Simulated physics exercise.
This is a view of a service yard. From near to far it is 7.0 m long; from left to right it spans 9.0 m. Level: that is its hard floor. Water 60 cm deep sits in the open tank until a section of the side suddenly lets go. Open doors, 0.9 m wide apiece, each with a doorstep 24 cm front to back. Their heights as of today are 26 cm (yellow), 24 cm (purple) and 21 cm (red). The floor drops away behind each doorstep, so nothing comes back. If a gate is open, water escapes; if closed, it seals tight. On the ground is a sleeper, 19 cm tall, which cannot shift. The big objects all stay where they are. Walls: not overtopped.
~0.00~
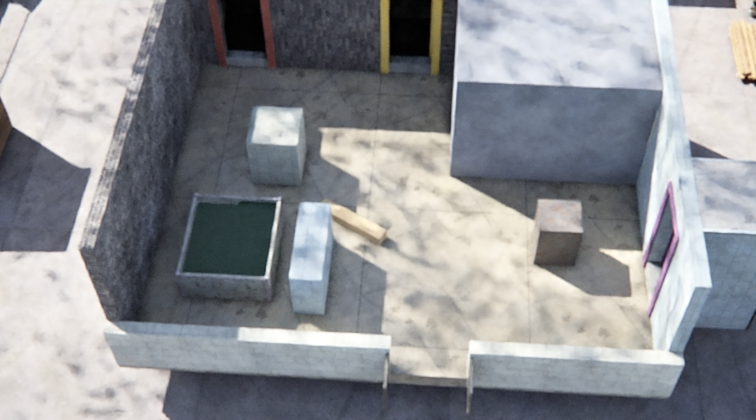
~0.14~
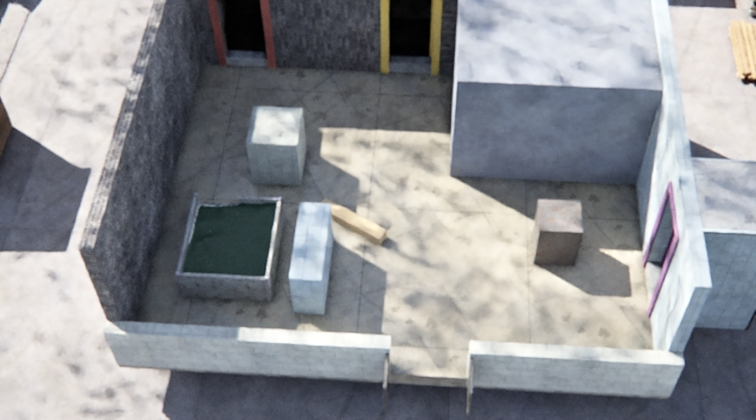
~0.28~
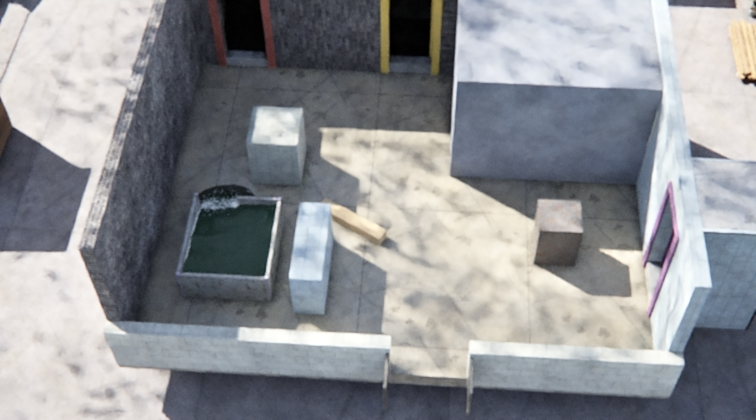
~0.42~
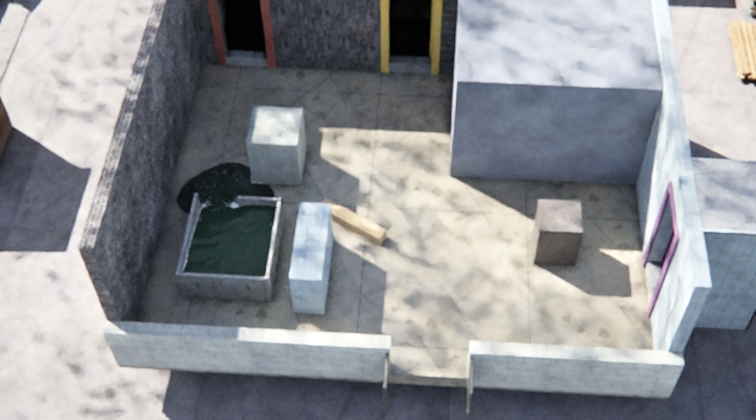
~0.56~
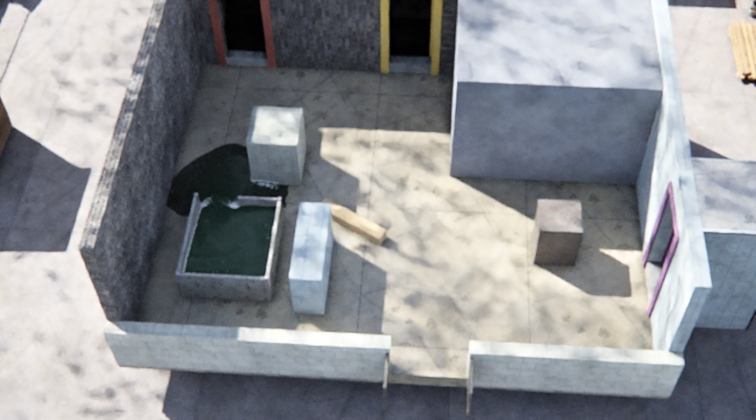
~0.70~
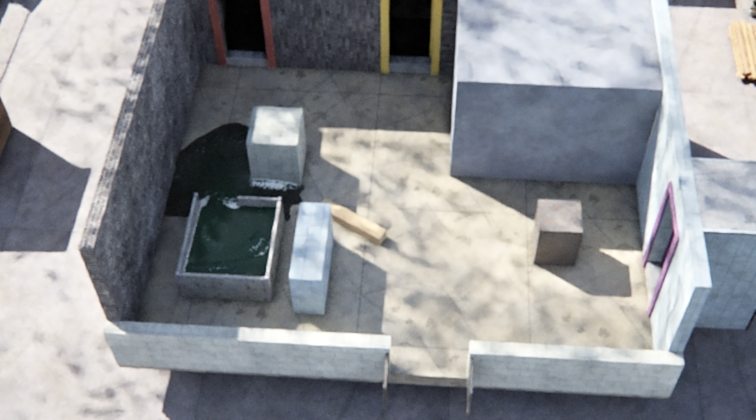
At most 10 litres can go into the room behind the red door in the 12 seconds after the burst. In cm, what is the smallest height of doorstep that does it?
Roughly 25 cm high.
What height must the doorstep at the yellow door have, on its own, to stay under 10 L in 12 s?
At yellow, roughly 7.5 cm.
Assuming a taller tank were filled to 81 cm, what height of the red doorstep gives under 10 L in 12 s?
Roughly 35 cm high.
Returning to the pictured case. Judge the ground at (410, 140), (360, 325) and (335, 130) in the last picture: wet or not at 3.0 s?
I'd mark them spared by the flood, spared by the flood and spared by the flood, respectively.
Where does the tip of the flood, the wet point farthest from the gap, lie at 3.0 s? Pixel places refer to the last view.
Look about (377, 76) in the last picture.
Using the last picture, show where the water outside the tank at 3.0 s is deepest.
(226, 70).
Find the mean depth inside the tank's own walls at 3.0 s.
Around 28 centimetres.
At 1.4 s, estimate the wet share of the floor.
Around 15 per cent of the free floor.
After 1.4 s water covers 15 % of the floor, deepest (28 cm) near (222, 210); 4 cm at the red door, 0 litres in over its 21 cm doorstep.
After 3.0 s water covers 20 % of the floor, deepest (28 cm) near (226, 70); 25 cm at the red door, 15 litres in over its 21 cm doorstep.
After 12.0 s water covers 75 % of the floor, deepest (8 cm) near (358, 94); 4 cm at the red door, 24 litres in over its 21 cm doorstep.
At the red door as built, the water arrived by 1.4 s and peaked near 29 cm at 2.4 s.
With a doorstep of 22 cm, 19 litres would have come in within the 12 s; with 30 cm, 2 litres. So under 10 litres takes about 25 cm.
